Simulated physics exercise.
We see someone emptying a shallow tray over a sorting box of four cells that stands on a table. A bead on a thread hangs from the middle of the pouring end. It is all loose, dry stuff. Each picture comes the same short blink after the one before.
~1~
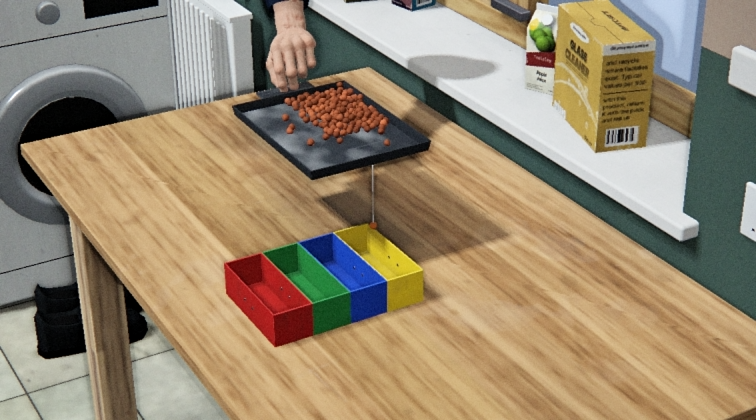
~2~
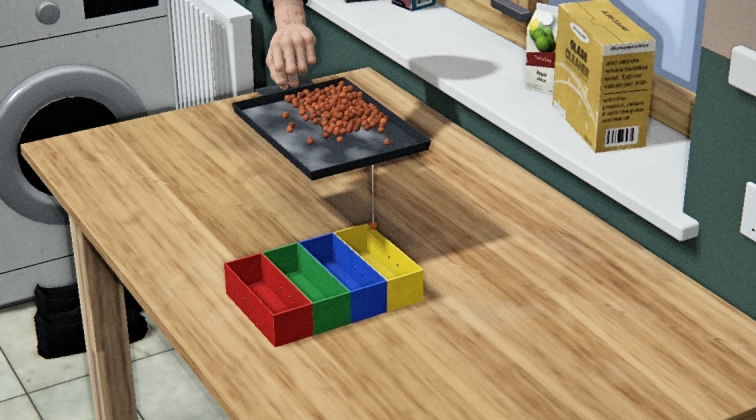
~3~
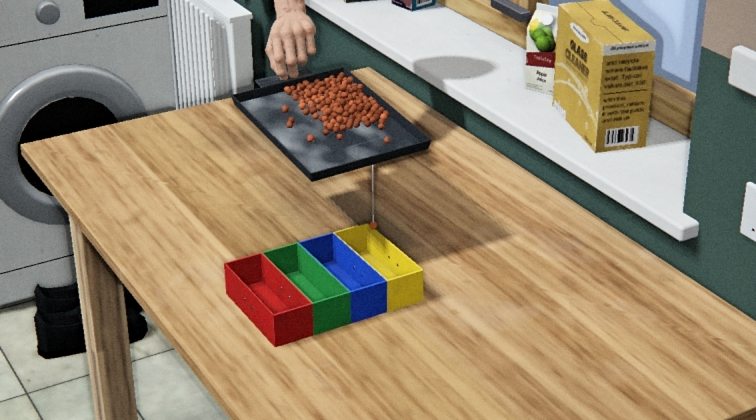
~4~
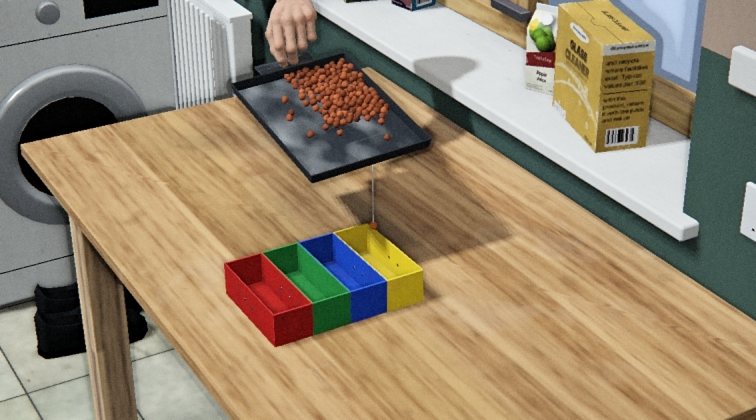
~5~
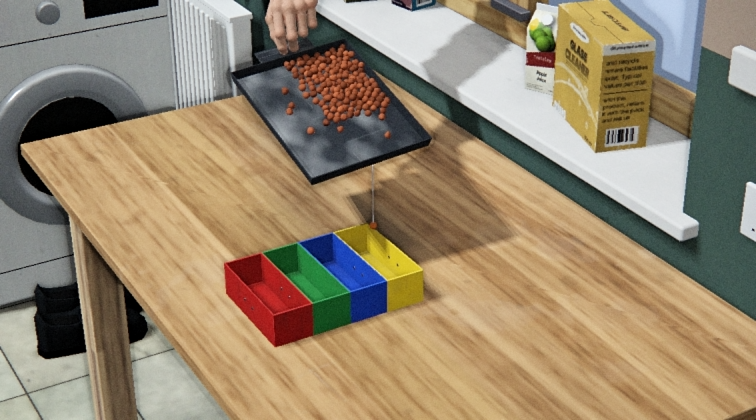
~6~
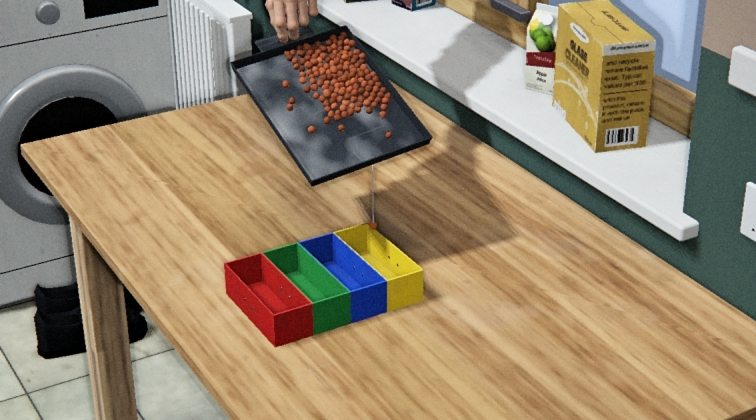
The clip shows a hand raising the far end of a dark tray of reddish-brown pellets above a table with a red, green, blue and yellow sorting box, as the tray gradually tilts and the pellets shift slightly.
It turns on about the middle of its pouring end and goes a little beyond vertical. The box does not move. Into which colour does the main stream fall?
It favours the blue compartment.
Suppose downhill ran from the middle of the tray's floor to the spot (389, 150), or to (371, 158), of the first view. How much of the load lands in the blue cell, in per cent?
First some 0, then 10 per cent.
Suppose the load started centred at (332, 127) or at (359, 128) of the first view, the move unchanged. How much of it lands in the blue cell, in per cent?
Near 40 % and 50 %.
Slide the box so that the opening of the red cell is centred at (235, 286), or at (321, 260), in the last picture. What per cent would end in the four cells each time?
About 70 and 90 per cent.
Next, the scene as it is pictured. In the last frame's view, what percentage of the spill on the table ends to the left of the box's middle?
Roughly 10 in a hundred.
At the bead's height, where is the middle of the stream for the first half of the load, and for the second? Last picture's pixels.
Around (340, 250) and then (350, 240).
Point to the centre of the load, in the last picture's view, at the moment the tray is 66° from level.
Around (349, 167).
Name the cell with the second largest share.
Second comes the cell in yellow.
Shortly afterwards, tray tipped steeply; near two thirds on the tray; only a few in the blue cell; only a few in the yellow cell; near a quarter falling or outside the box.
Next, tray tipped past a quarter turn; near a third on the tray; near a quarter in the blue cell; a little in the green cell; a little in the yellow cell; only a few in the red cell; a little falling or outside the box.
Some moments later, tray tipped past a quarter turn; near half in the blue cell; near a quarter in the yellow cell; a little in the green cell; only a few in the red cell; a little falling or outside the box.
In the end, tray tipped past a quarter turn; near half in the blue cell; near a quarter in the yellow cell; a little in the green cell; only a few in the red cell; a little outside the box.
